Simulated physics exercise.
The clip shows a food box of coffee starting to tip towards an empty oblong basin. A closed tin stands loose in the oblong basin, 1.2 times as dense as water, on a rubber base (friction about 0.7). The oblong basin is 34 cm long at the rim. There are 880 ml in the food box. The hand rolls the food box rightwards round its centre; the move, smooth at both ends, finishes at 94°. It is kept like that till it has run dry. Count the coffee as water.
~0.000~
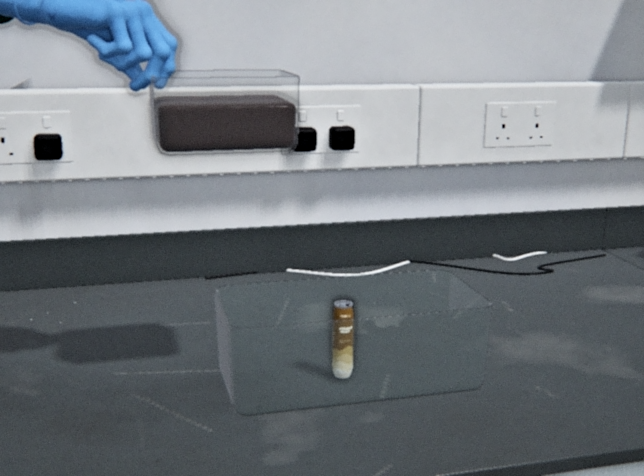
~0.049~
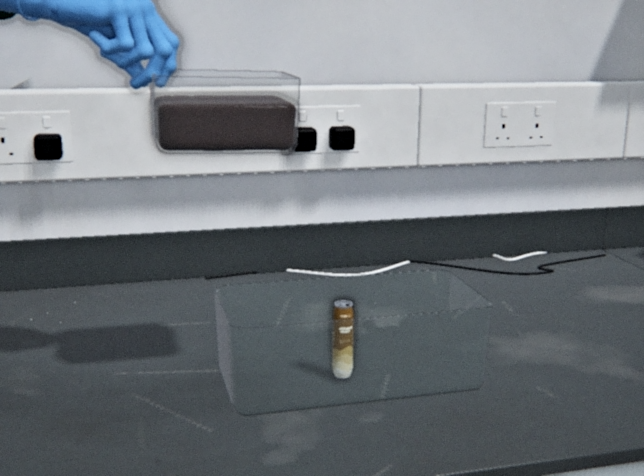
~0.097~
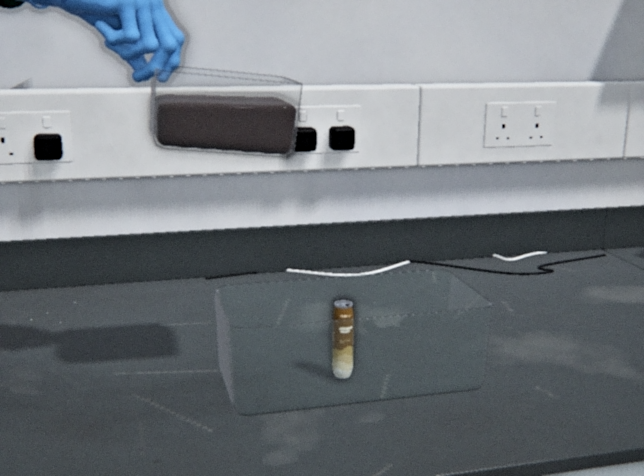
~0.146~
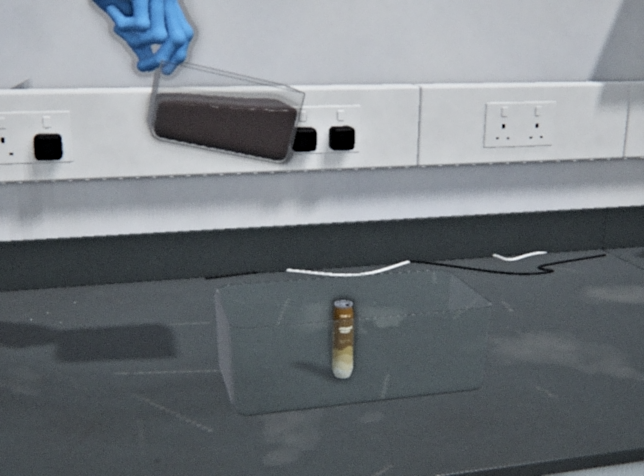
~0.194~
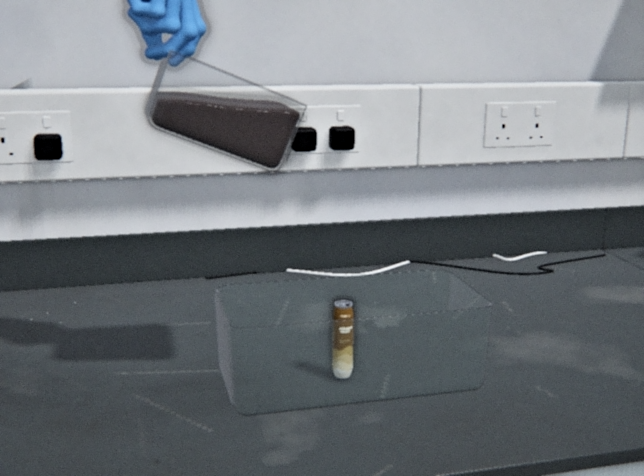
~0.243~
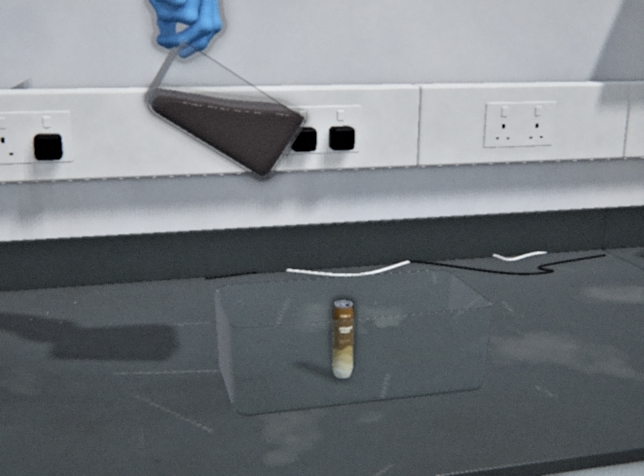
A blue-gloved hand tilts a clear box of dark liquid rightwards, slightly at first and then more steeply, lowering its right side, while a small brown and cream container stands still inside a see-through basin on the grey bench below.
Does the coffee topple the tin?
The tin keeps standing.
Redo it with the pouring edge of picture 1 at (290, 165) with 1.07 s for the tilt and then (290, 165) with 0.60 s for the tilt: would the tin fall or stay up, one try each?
First it keeps standing; then it topples.
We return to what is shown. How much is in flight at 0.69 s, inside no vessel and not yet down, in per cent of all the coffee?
Near 14 in a hundred.
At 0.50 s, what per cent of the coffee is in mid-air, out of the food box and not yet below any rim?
Some 62 per cent.
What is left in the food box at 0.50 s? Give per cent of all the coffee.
Some 32 per cent.
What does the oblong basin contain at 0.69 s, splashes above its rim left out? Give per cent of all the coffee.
Some 72 per cent.
Then, 0.50 s in, the tilt is 88° and 32 per cent is still to pour; the tin stands where it began.
Then, 0.69 s in, the tilt is 94° and 12 per cent is still to pour; the tin stands where it began.
Then, 0.89 s in, the tilt is 94° and 5 per cent is still to pour; the tin stands where it began.
Then, 1.10 s in, the tilt is 94° and 2 per cent is still to pour; the tin stands where it began.
Finally, the tin stands where it began.
